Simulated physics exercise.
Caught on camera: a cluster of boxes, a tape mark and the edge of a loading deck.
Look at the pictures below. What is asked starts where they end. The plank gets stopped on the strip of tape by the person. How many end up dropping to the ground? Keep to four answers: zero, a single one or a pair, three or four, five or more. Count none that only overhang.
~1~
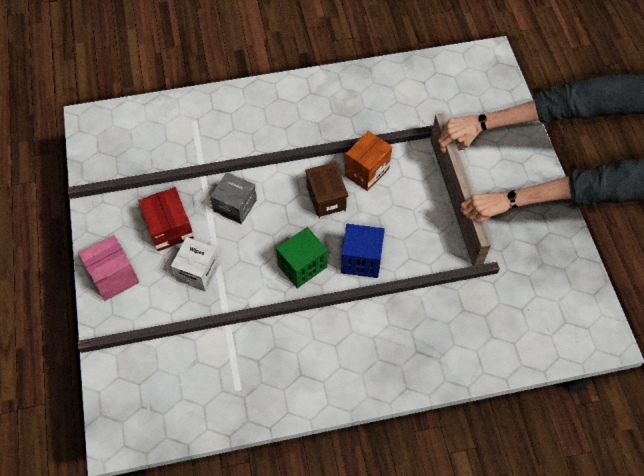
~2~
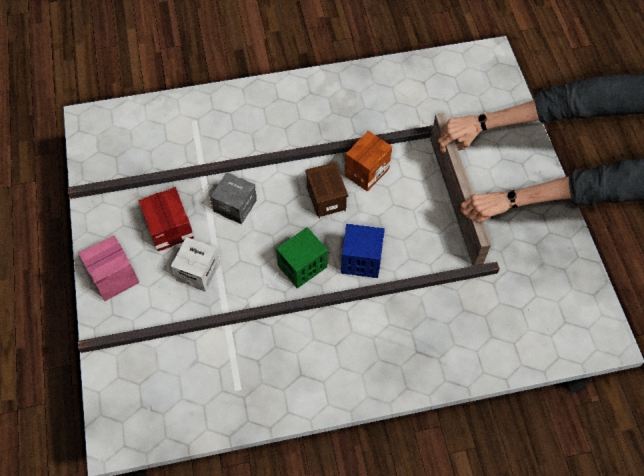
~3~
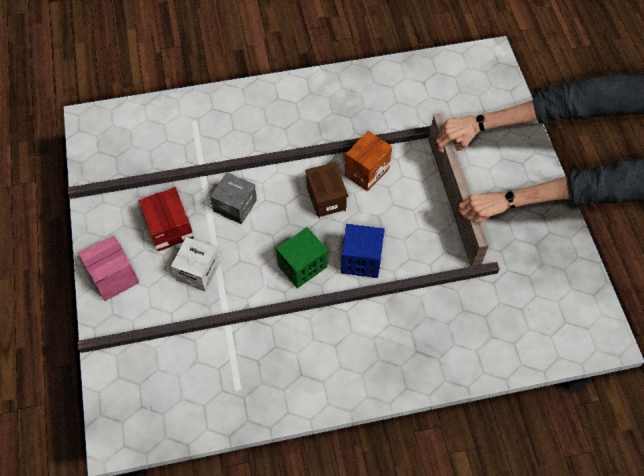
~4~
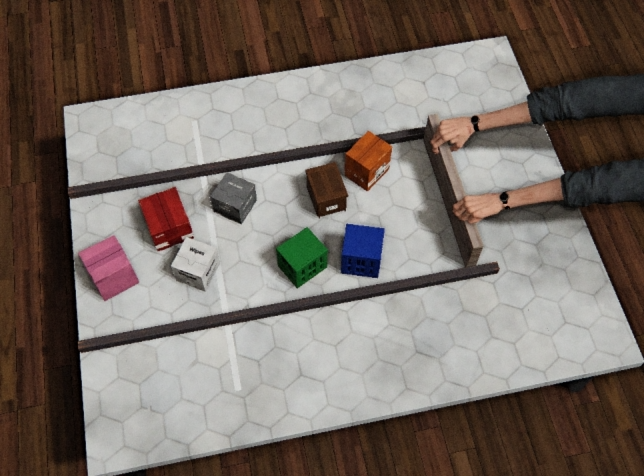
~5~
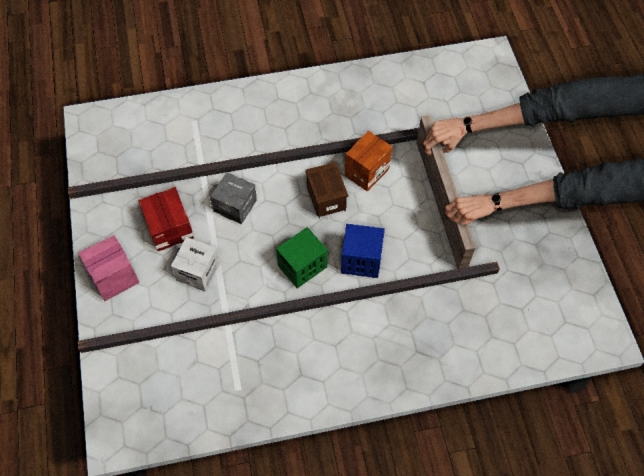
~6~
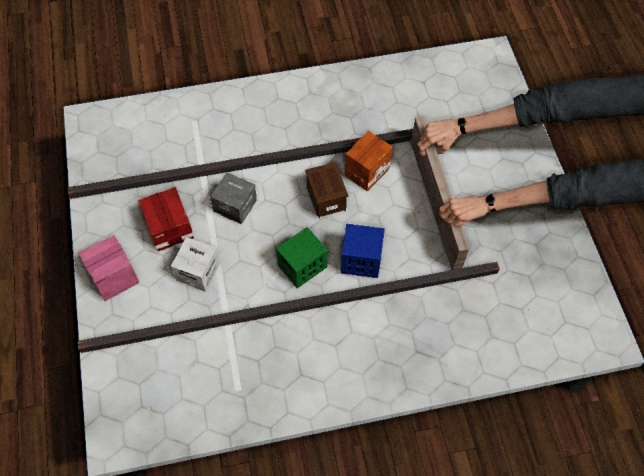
It is going to spill none of them.
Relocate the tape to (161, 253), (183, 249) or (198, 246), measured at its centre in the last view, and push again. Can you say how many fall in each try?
First 2, then 1, then 1.
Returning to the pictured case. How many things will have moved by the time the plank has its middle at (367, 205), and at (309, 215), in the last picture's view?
That makes 3 at the first spot and 4 at the second.
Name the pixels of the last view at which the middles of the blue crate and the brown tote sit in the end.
Taking them in turn, first comes (201, 287), then (185, 223).
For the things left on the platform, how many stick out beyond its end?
I'd say 1 of them.
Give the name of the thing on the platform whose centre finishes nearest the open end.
That's the pink parcel.
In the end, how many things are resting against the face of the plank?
It ends up touching 3.
A little later, none off yet; pink parcel at rest near (109, 268); red box at rest near (167, 220); white box at rest near (196, 265).
When it is over, the number that fall off is zero.
